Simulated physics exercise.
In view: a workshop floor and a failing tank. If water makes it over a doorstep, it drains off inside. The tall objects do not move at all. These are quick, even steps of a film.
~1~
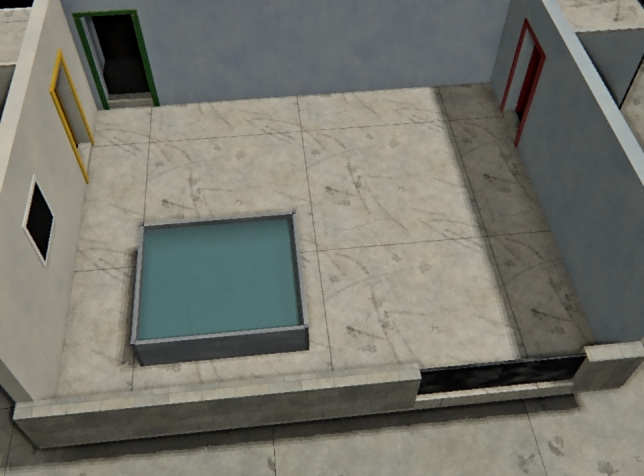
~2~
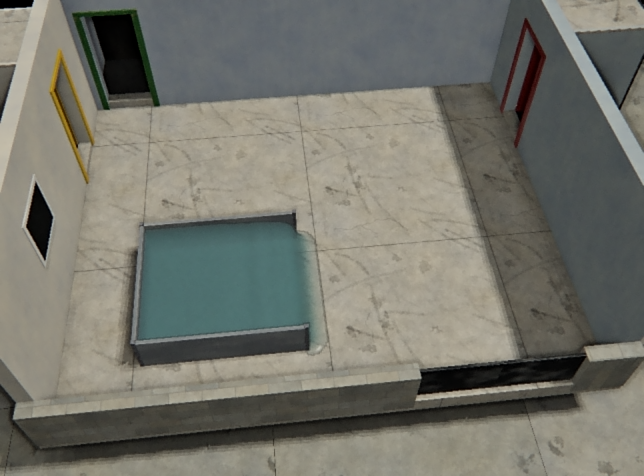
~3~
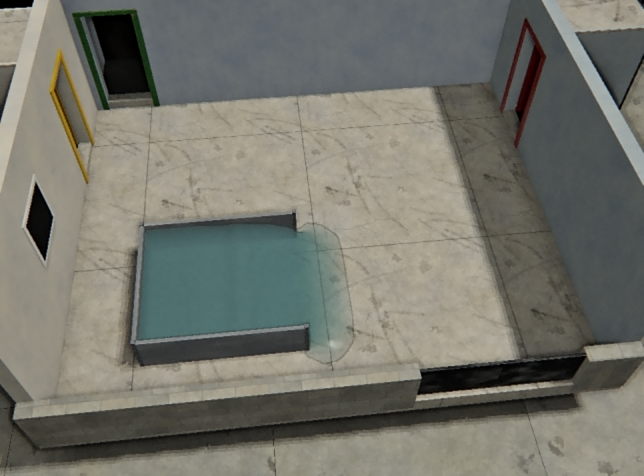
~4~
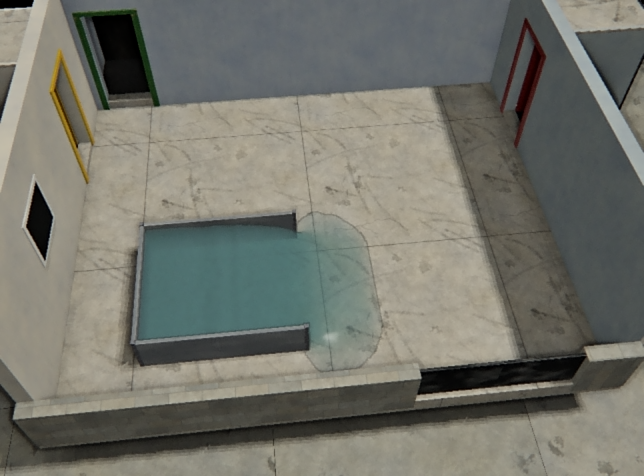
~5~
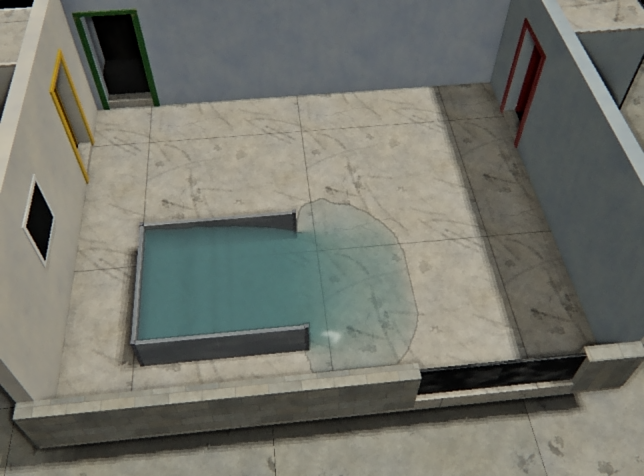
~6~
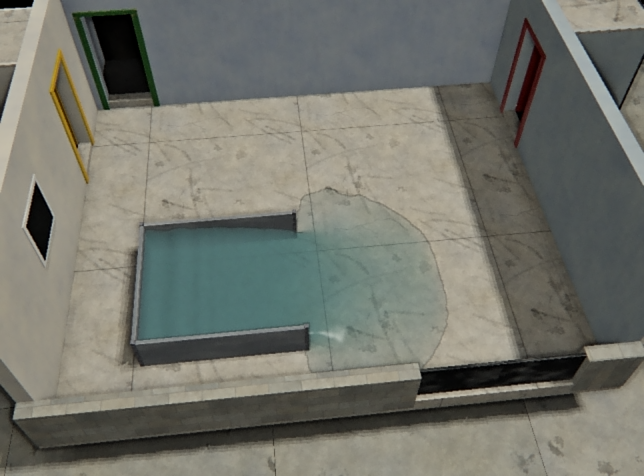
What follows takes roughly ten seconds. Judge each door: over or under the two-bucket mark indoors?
My call: Red door, over; yellow door, under; green door, under.
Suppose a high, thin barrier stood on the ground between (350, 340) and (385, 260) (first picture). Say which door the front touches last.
Answer: The yellow-painted one.
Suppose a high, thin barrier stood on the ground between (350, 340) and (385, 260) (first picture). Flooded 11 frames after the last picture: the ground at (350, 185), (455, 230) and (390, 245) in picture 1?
Listed order: Swamped, swamped, swamped.
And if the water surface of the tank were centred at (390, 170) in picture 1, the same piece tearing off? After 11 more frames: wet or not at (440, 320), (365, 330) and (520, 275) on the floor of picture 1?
Point by point: Still bare; still bare; swamped.
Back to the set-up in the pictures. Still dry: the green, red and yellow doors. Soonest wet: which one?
Soonest: The red door.
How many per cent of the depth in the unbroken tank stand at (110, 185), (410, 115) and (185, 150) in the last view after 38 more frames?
0, 25, 0 %.
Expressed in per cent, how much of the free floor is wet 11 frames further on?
Close to 40 in a hundred, I think.
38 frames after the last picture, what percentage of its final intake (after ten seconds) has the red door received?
Around 35 in a hundred.
A moment on, water covers 30 % of the floor; the red door not reached, the yellow door not reached, the green door not reached.
Next, water covers 40 % of the floor; the red door not reached, the yellow door not reached, the green door not reached.
Then, water covers 45 % of the floor; the red door under two buckets in, the yellow door not reached, the green door not reached.
Later, water covers 55 % of the floor; the red door over two buckets in, the yellow door not reached, the green door not reached.
In the end, water covers 90 % of the floor; the red door over two buckets in, the yellow door under two buckets in, the green door wet at the sill, nothing in.
